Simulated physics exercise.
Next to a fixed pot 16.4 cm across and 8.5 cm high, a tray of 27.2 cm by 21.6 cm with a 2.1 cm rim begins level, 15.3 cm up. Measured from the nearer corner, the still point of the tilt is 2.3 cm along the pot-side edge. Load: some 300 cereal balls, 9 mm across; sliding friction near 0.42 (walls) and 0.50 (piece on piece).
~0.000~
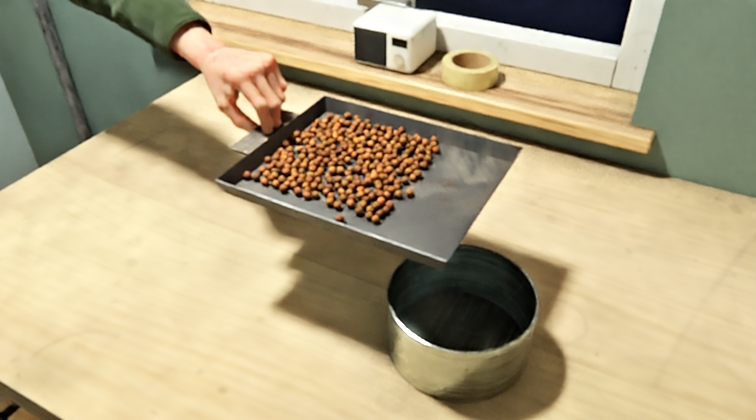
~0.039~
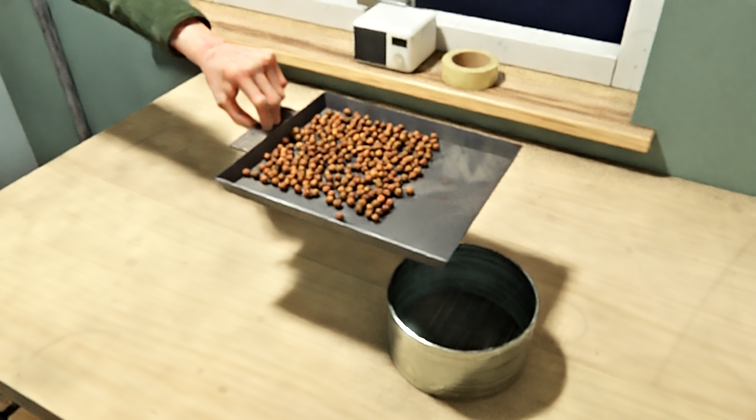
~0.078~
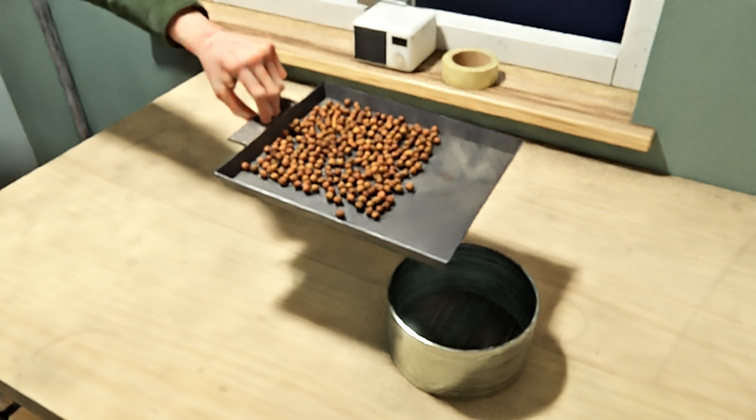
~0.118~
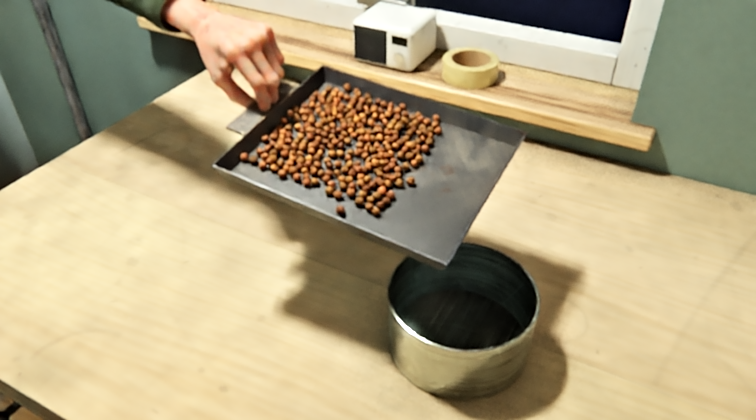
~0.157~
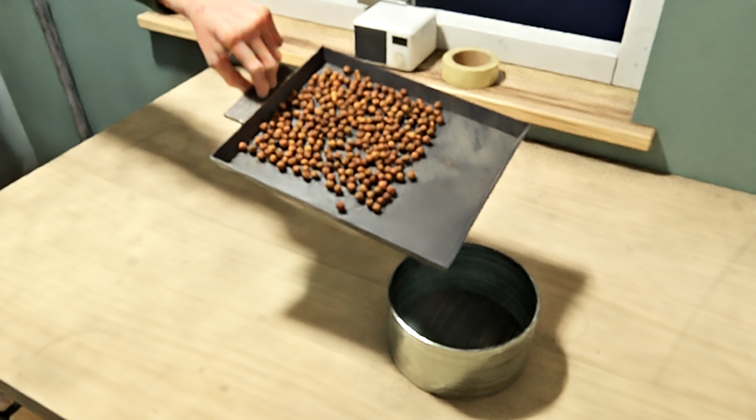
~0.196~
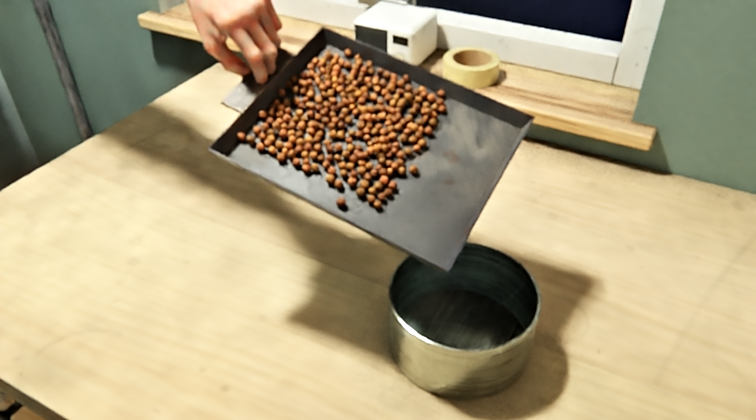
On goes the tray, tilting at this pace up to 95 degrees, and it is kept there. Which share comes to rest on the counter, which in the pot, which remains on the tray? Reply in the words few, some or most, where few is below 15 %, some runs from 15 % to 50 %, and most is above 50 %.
Shares - counter: Most; pot: Some; tray: Few.
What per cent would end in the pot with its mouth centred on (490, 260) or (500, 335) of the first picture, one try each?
First try around 0 %, second around 70 %.
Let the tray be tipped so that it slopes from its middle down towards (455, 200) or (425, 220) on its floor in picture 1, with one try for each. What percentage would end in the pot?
I'd put it at roughly 25 per cent for the first tilt and roughly 40 per cent for the second.
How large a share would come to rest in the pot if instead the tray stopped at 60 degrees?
I'd expect some 15 per cent in the pot.
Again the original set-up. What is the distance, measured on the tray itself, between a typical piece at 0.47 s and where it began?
It has moved some 6 cm from its start.
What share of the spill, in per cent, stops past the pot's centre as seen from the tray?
Around 90 in a hundred.
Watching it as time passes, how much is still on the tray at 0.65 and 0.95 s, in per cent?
Estimates: 60; 0.
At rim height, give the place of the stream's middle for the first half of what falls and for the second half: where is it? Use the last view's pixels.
First near (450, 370), then at (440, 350).
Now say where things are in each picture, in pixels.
The first frame shows tray tilt 0 degrees, front corners at (224, 178) and (443, 254); middle of the pieces at (348, 160); pot at (463, 294).
The second frame shows tray tilt 1 degrees, front corners at (224, 176) and (443, 254); middle of the pieces at (348, 158).
The third frame shows tray tilt 4 degrees, front corners at (223, 171) and (443, 255), lowest corner right front; middle of the pieces at (348, 151).
The fourth frame shows tray tilt 8 degrees, front corners at (221, 163) and (444, 256), lowest corner right front; middle of the pieces at (348, 141).
The fifth frame shows tray tilt 14 degrees, front corners at (219, 155) and (444, 259), lowest corner right front; middle of the pieces at (348, 130).
The sixth frame shows tray tilt 19 degrees, front corners at (218, 147) and (445, 261), lowest corner right front; middle of the pieces at (349, 120); pot at (464, 291). Its pace works out near 140 degrees a second.
After 0.47 s, tilt 57 degrees; the tray holds 100 %, the pot 0 %.
Then, at 0.65 s, tilt 82 degrees; the tray holds 60 %, the pot 0 %.
After 0.95 s, tilt 95 degrees; the tray holds 0 %, the pot 25 %.
By 1.6 s all is still; counter 75 %, pot 25 %, tray 0 %.
